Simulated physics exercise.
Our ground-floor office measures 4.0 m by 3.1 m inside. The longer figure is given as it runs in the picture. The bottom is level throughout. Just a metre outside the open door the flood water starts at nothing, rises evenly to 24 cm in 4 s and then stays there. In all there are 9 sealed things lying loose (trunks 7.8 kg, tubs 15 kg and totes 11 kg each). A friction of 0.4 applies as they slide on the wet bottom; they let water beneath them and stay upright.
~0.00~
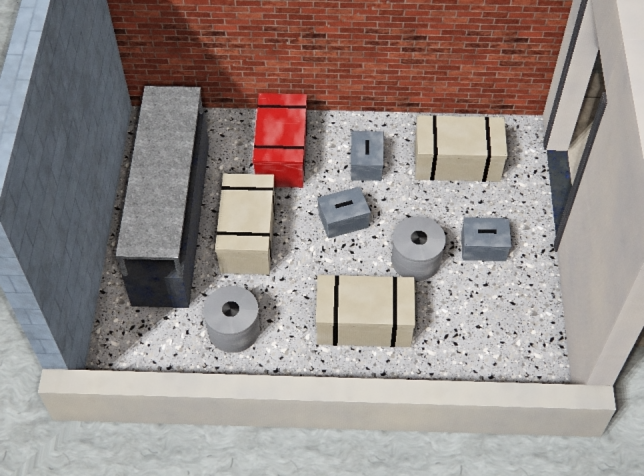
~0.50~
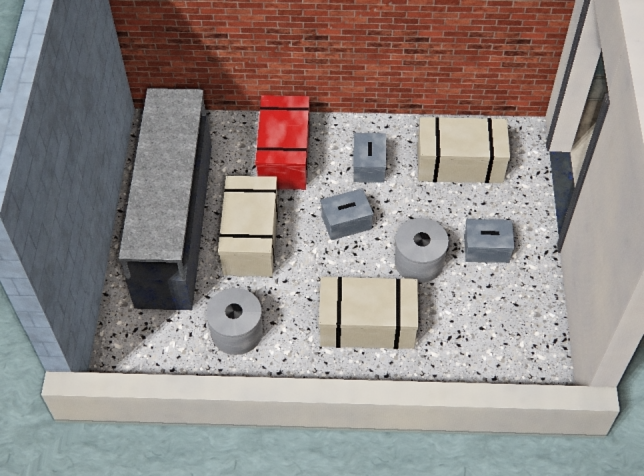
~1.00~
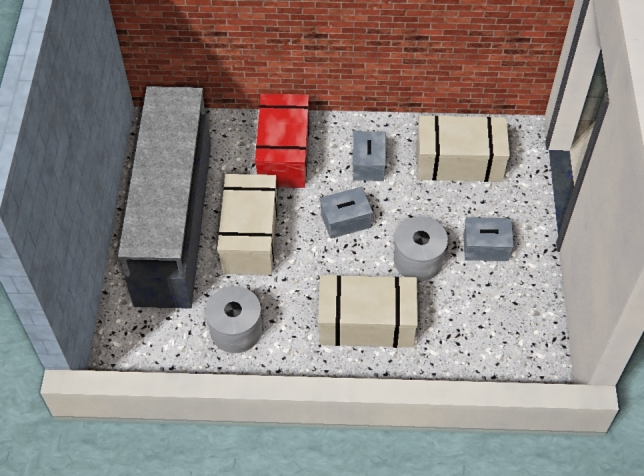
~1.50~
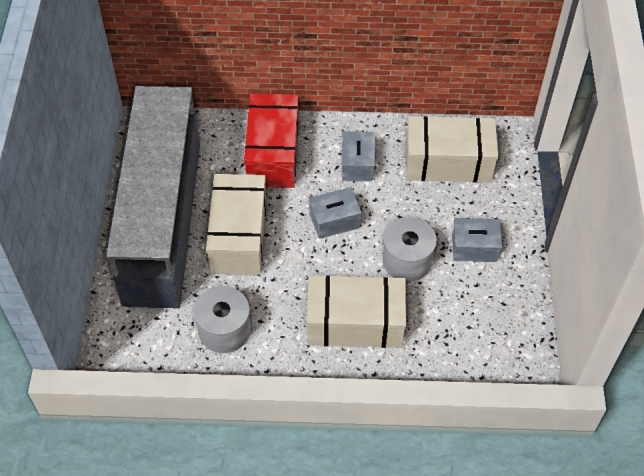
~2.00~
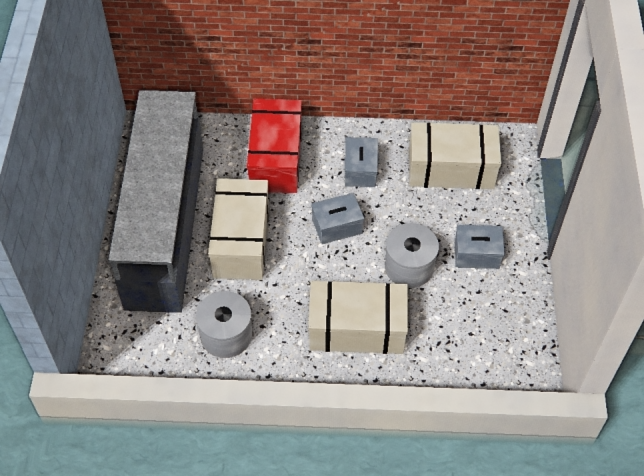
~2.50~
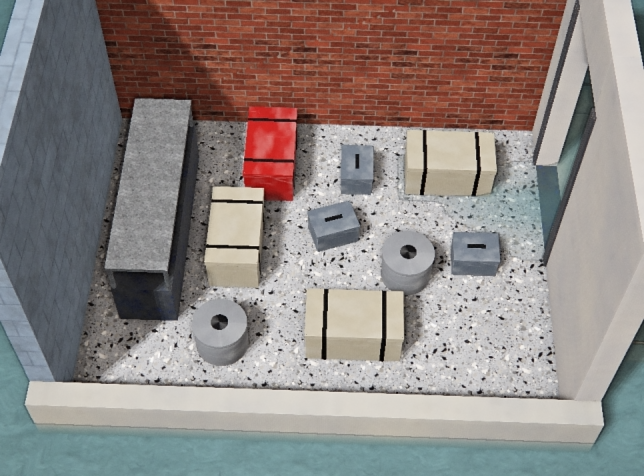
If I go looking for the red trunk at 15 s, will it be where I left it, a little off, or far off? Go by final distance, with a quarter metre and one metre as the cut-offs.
You will find it a little off.
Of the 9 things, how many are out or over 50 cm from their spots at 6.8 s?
Tally: 5.
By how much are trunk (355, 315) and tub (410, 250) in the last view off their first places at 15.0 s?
The first is 120 cm from its start, the second 100 cm.
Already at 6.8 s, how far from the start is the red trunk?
50 cm, give or take.
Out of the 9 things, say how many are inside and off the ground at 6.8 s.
It comes to 5.
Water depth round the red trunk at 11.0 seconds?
Close to 17 centimetres.
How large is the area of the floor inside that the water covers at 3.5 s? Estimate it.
Roughly 2.5 m2.
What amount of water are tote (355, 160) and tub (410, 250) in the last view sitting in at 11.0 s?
First about 17 cm, second about 12 cm.
After 3.5 s the red trunk is near (271, 140), 0.0 m from its start, aground; 0 afloat.
After 6.8 s the red trunk is near (219, 120), 0.5 m from its start, afloat; 5 afloat.
After 11.0 s the red trunk is near (219, 116), 0.5 m from its start, afloat; 8 afloat.
After 15.0 s the red trunk is near (218, 116), 0.5 m from its start, afloat; 9 afloat.
